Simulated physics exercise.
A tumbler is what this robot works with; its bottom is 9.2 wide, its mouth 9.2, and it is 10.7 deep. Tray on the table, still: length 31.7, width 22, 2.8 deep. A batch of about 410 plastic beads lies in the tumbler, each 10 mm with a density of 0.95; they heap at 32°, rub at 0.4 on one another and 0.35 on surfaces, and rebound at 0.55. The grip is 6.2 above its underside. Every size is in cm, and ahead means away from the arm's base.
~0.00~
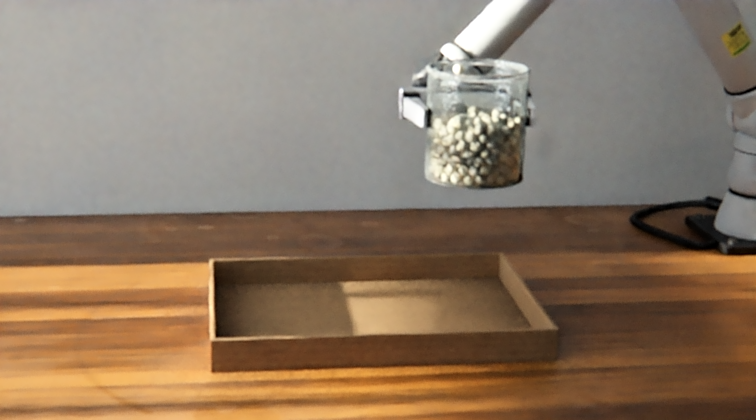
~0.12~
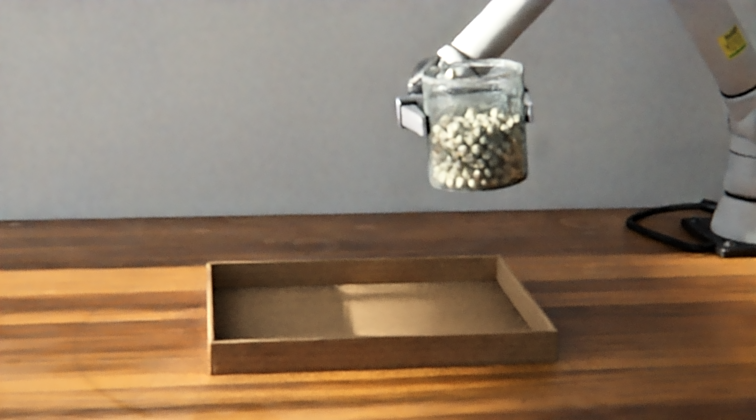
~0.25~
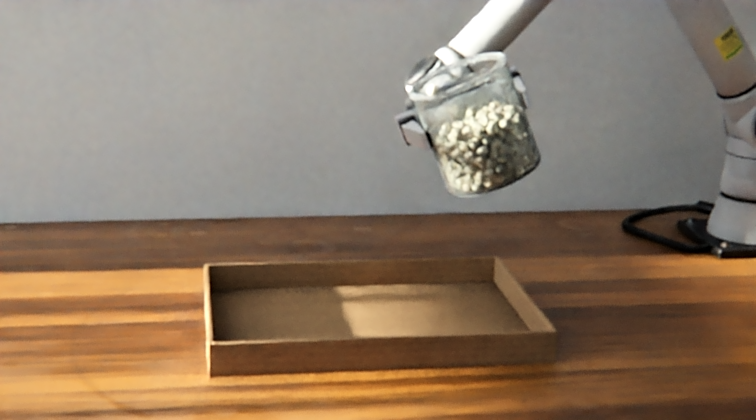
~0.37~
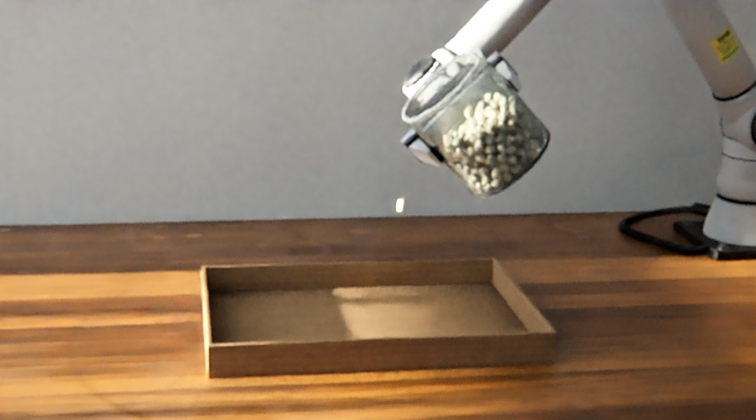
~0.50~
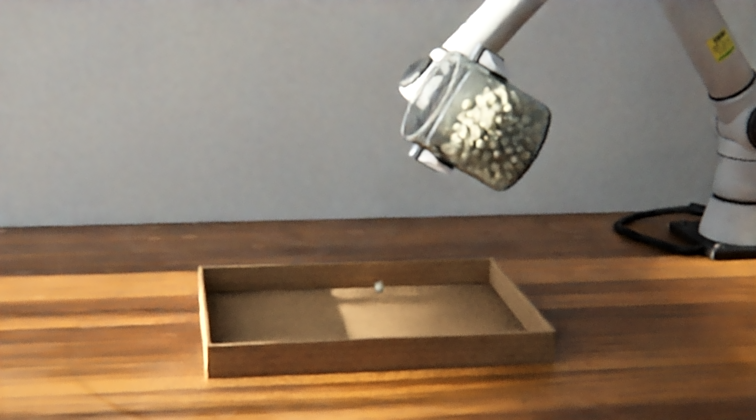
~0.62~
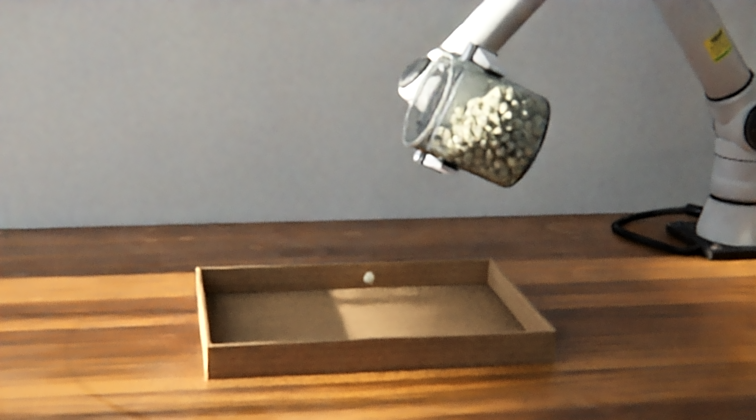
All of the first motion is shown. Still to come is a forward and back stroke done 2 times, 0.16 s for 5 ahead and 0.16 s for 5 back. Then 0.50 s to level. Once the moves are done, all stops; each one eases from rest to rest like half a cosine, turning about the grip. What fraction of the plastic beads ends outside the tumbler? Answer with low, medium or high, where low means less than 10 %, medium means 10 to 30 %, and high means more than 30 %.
Medium.
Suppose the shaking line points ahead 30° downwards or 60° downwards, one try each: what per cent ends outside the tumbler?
Estimates, in order: 5 % then 0 %.
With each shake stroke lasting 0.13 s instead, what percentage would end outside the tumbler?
Then about 30 per cent.
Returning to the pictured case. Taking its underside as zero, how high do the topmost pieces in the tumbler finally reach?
I'd say near 7.0 cm from the bottom.
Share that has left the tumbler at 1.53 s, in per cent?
Close to 20 per cent of the load is out.
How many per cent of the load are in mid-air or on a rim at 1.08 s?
Around 0 percent of the load.
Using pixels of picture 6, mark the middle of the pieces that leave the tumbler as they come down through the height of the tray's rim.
Their middle sits near (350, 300).
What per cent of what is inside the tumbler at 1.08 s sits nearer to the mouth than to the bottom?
Roughly 35 per cent.
After 1.08 s, tilted 66° forward, highest piece 22 above the table; 371 in the tumbler, 39 in the tray, 2 in flight or on a rim.
After 1.53 s, tilted 28° forward, highest piece 24 above the table; 333 in the tumbler, 79 in the tray.
After 1.96 s, level, highest piece 23 above the table; 333 in the tumbler, 79 in the tray.
After 3.01 s, level, highest piece 22 above the table; 333 in the tumbler, 79 in the tray.
In the end, 333 in the tumbler, 79 in the tray. That is 19 % outside the tumbler.
